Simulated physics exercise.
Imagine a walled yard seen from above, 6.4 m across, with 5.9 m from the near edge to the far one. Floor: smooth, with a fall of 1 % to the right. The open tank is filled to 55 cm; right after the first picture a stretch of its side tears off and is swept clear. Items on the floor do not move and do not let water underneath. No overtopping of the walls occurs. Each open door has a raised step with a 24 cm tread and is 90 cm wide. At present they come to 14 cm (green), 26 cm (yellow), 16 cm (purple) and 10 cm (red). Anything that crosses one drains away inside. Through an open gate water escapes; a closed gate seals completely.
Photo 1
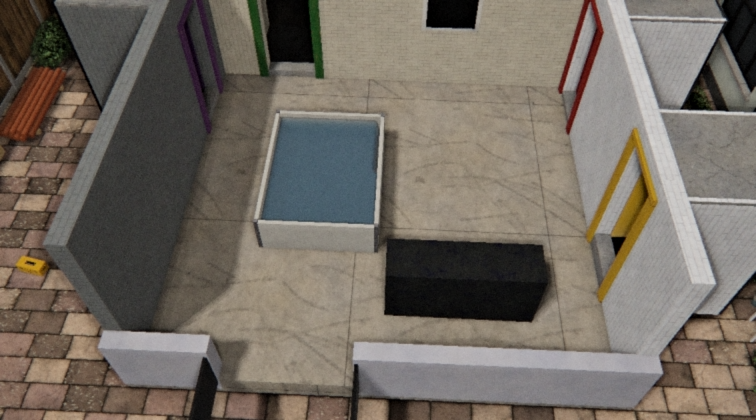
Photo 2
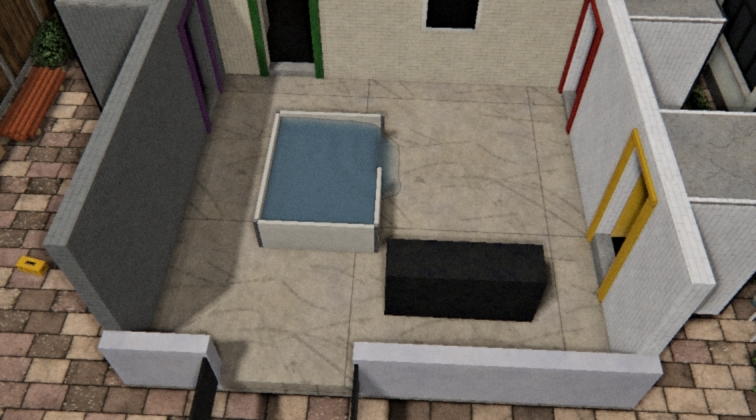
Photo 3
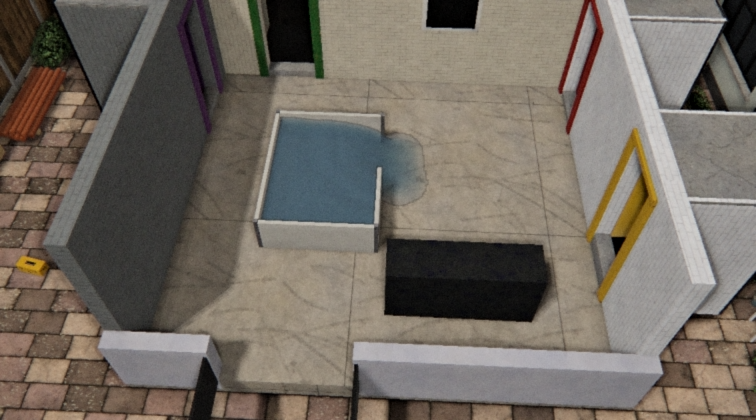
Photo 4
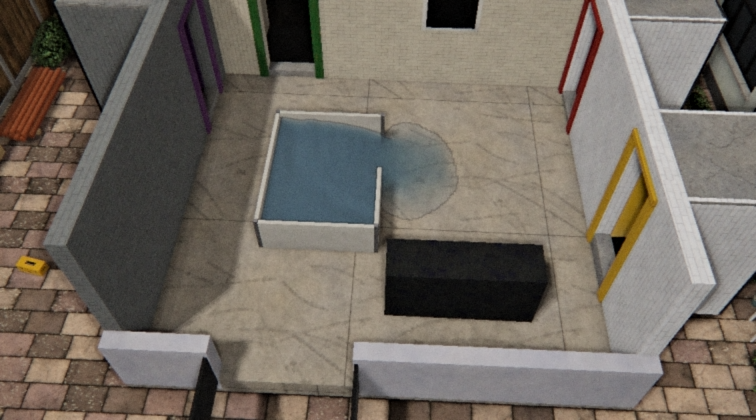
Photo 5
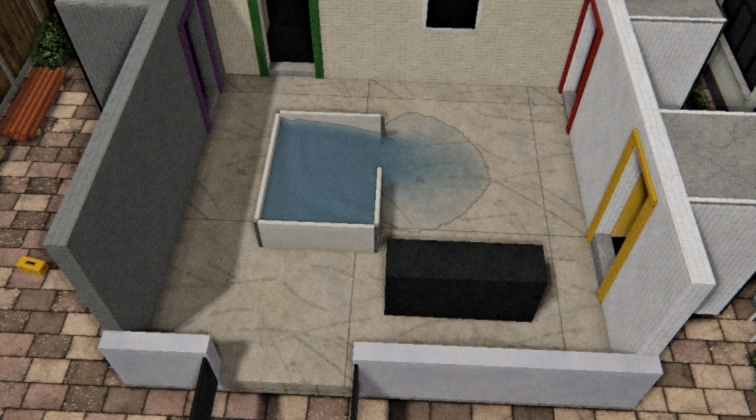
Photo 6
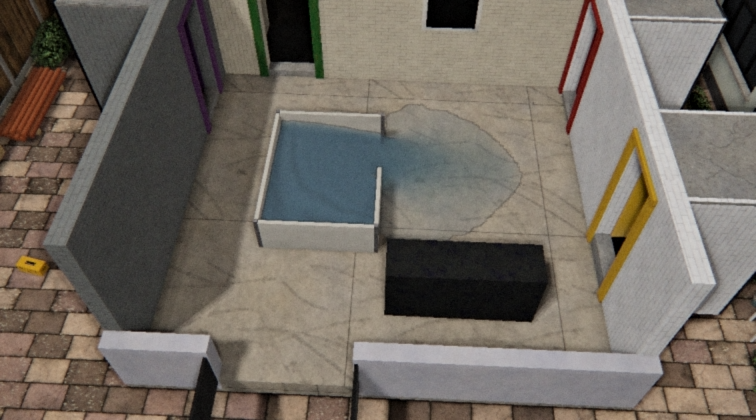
To begin with, a white-walled tank of still blue water stands in a walled yard near a long black block. A section of the tank's right side is suddenly gone, and water pours through the gap, fanning out rightward across the pale floor in a widening, thinning sheet.
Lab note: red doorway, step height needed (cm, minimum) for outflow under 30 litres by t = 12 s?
Approx. 19 cm.
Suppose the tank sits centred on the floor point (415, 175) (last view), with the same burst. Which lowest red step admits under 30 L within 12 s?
Then it needs to be around 24 cm high.
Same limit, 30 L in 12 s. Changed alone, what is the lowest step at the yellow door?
The yellow door needs around 8.5 cm.
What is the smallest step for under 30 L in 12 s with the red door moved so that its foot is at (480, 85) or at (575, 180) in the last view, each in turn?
In turn: Roughly 10.5 cm, roughly 18 cm.
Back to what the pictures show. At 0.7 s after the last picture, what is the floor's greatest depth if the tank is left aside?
Around 30 centimetres.
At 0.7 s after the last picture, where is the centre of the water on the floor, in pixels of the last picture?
Roughly (372, 183).
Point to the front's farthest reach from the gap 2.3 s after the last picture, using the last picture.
Around (611, 382).
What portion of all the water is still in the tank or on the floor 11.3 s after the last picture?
Roughly 88 %.
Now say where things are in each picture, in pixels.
The open tank at (324, 168) is whole and still, 55 cm deep; the red door at (578, 68) is dry, in the first picture.
The front is at (394, 192), 0.3 m from the gap at (379, 160); 0.2 m2 of floor is wet, 55 cm left at the back, in the second picture.
Water pours out at (379, 161) and has run 0.7 m, to (419, 190); about 9 cm deep outside, 55 cm at the back, in the third picture.
The front is at (452, 184), 1.2 m from the gap at (379, 161); 1.9 m2 of floor is wet, 55 cm left at the back, in the fourth picture.
Water pours out at (379, 161) and has run 1.8 m, to (484, 180); about 6 cm deep outside, 52 cm at the back, in the fifth picture.
Water pours out at (379, 161) and has run 2.3 m, to (516, 176); about 4 cm deep outside, 46 cm at the back; the red door at (578, 68), 3.7 m from the gap, is still 1.7 m from the nearest water, in the sixth picture.
Then, 0.7 s after the last picture water covers 30 % of the floor, deepest (30 cm) near (392, 154); it has not reached the red door.
Then, 2.3 s after the last picture water covers 40 % of the floor, deepest (26 cm) near (549, 104); 26 cm at the red door, 69 litres in over its 10 cm step.
Then, 11.3 s after the last picture water covers 95 % of the floor, deepest (10 cm) near (584, 380); 8 cm at the red door, 159 litres in over its 10 cm step.
At the red door as built, the water peaked near 26 cm, 1.9 s after the last picture.
With a step of 16 cm, 57 litres would have come in within the 12 s; with 22 cm, 18 litres. So under 30 litres takes about 19 cm.
